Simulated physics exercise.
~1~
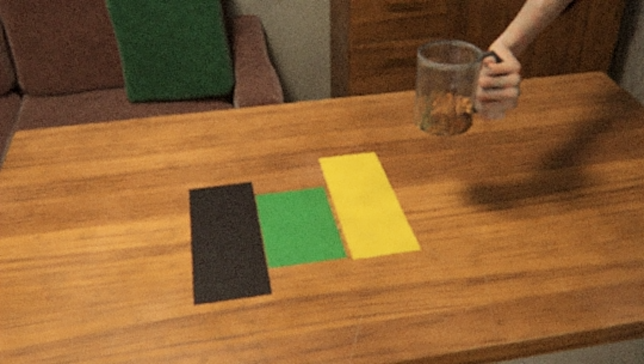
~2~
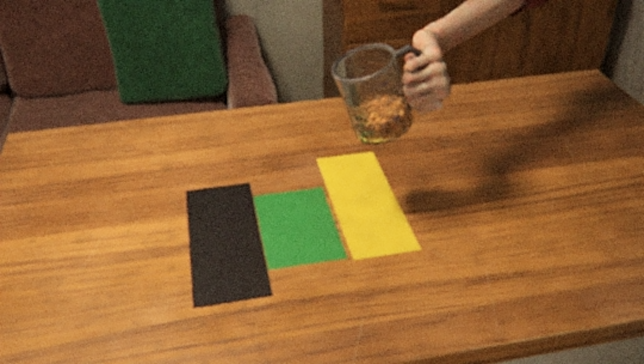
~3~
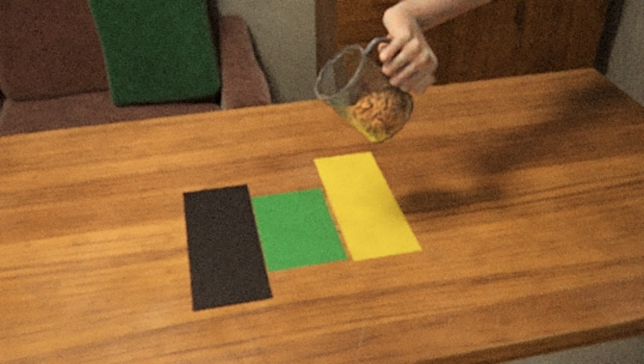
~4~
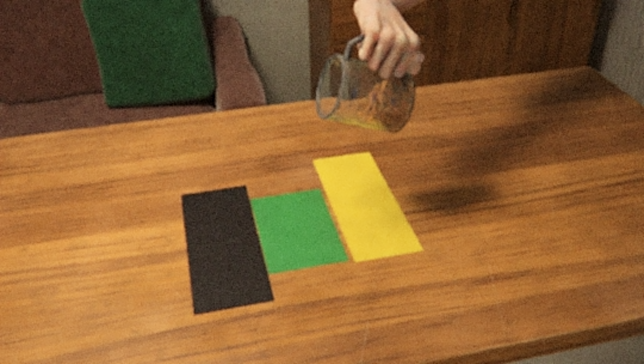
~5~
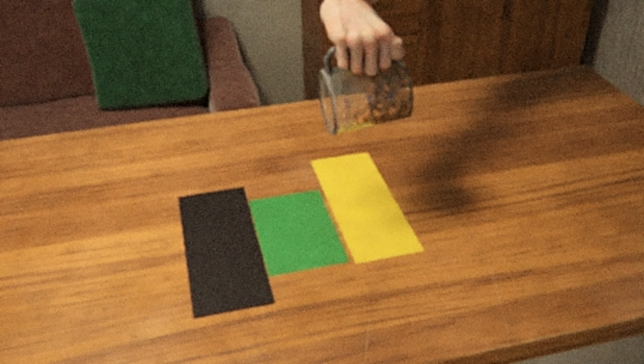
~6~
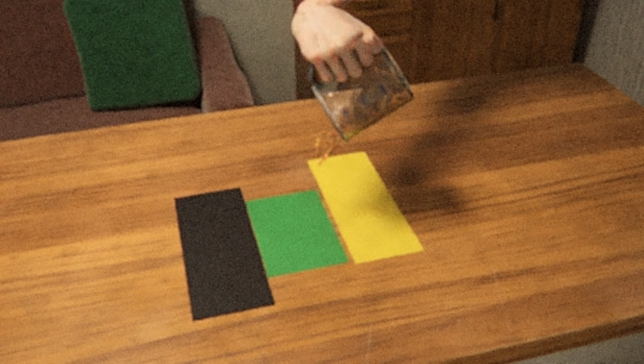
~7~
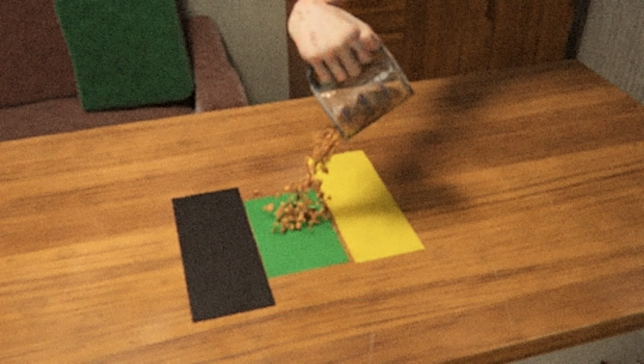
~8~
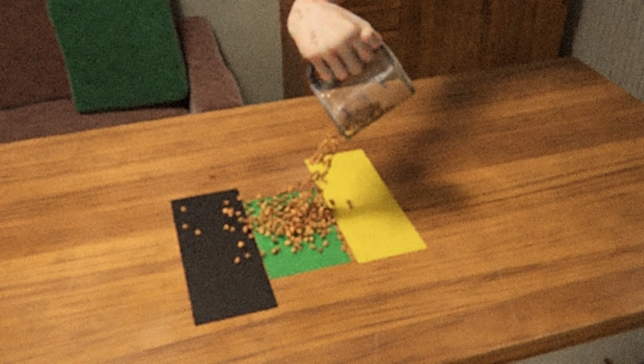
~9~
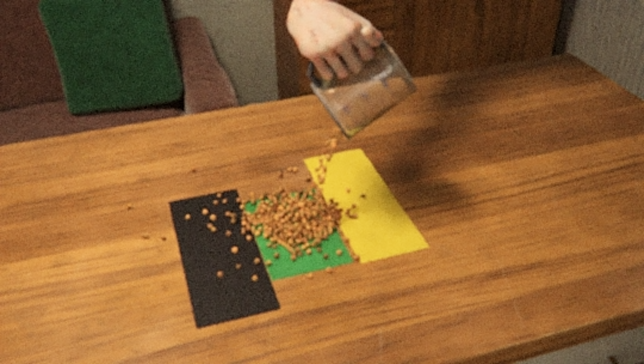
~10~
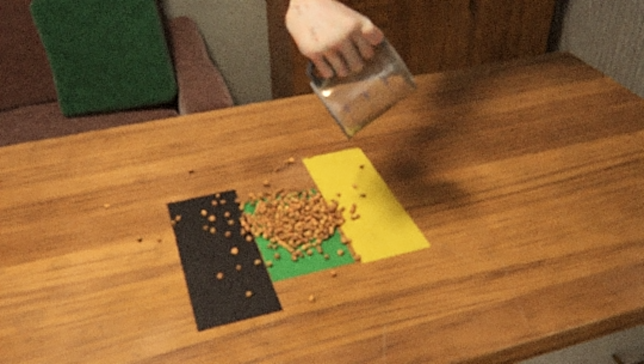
A hand holds a clear glass jug of roasted chickpeas above a wooden table, seen from above at an angle, with a reddish sofa and green cushion behind at the left. On the table lie a black mat at left, a smaller green one in the middle and a yellow one at right. The hand carries the jug left and tips it steadily over until chickpeas stream out. They heap on the green mat, and some scatter over the black and yellow mats and bare wood. Finally the emptied jug stays tilted above the pile.
